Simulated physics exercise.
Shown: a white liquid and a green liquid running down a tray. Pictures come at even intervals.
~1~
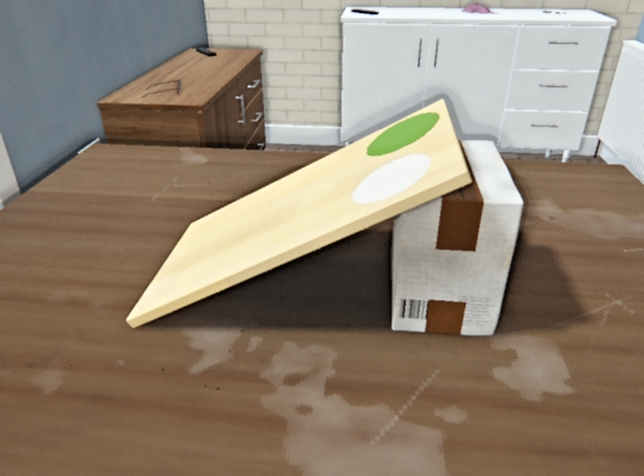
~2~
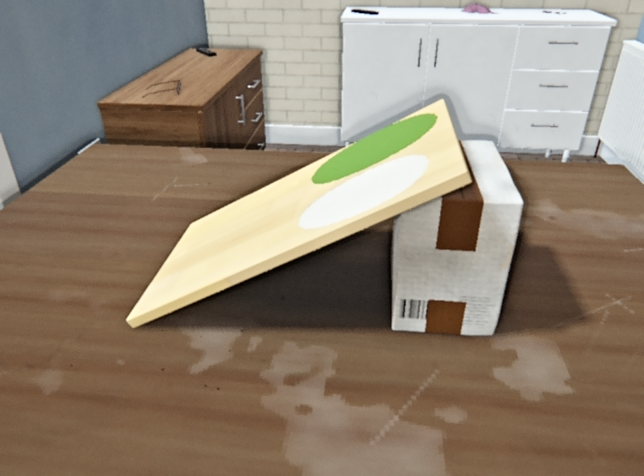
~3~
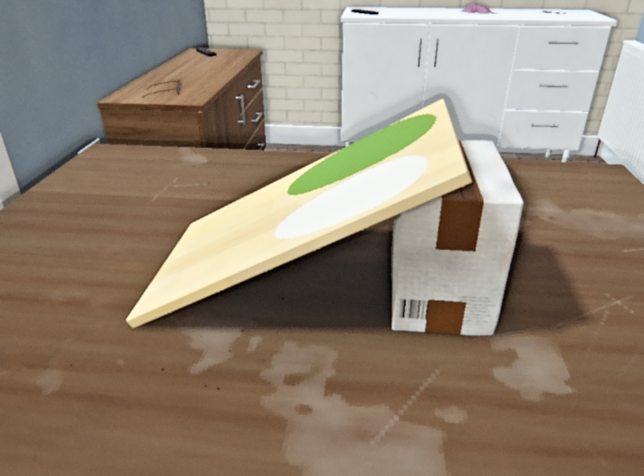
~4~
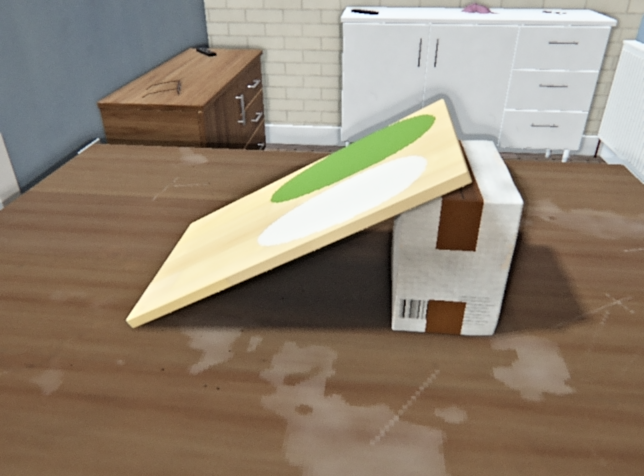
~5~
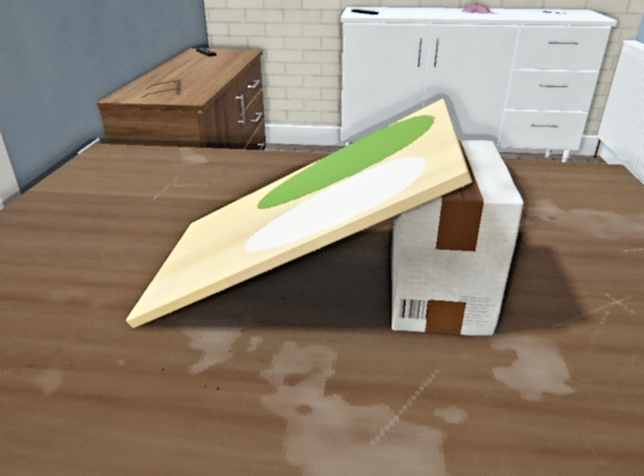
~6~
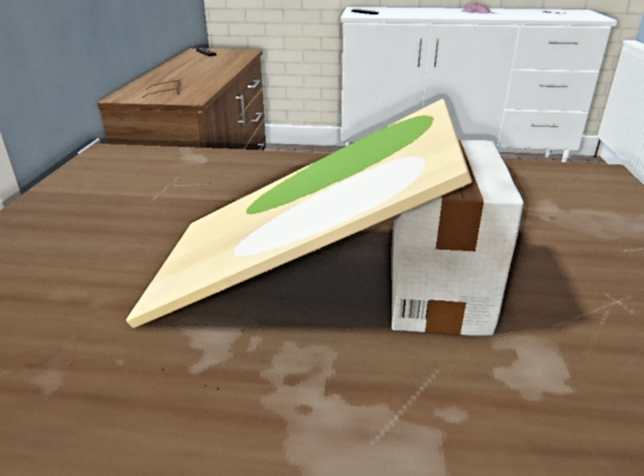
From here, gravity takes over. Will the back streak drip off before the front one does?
Watch the one behind the other - it will make it down first.
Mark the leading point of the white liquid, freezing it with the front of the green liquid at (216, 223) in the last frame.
It is at about (204, 262).
Shortly, the white liquid is three quarters of the way down; the green liquid is three quarters of the way down.
Then, the white liquid is three quarters of the way down; the green liquid is close to the edge.
At the finish, the white liquid is close to the edge; the green liquid is at the low edge.
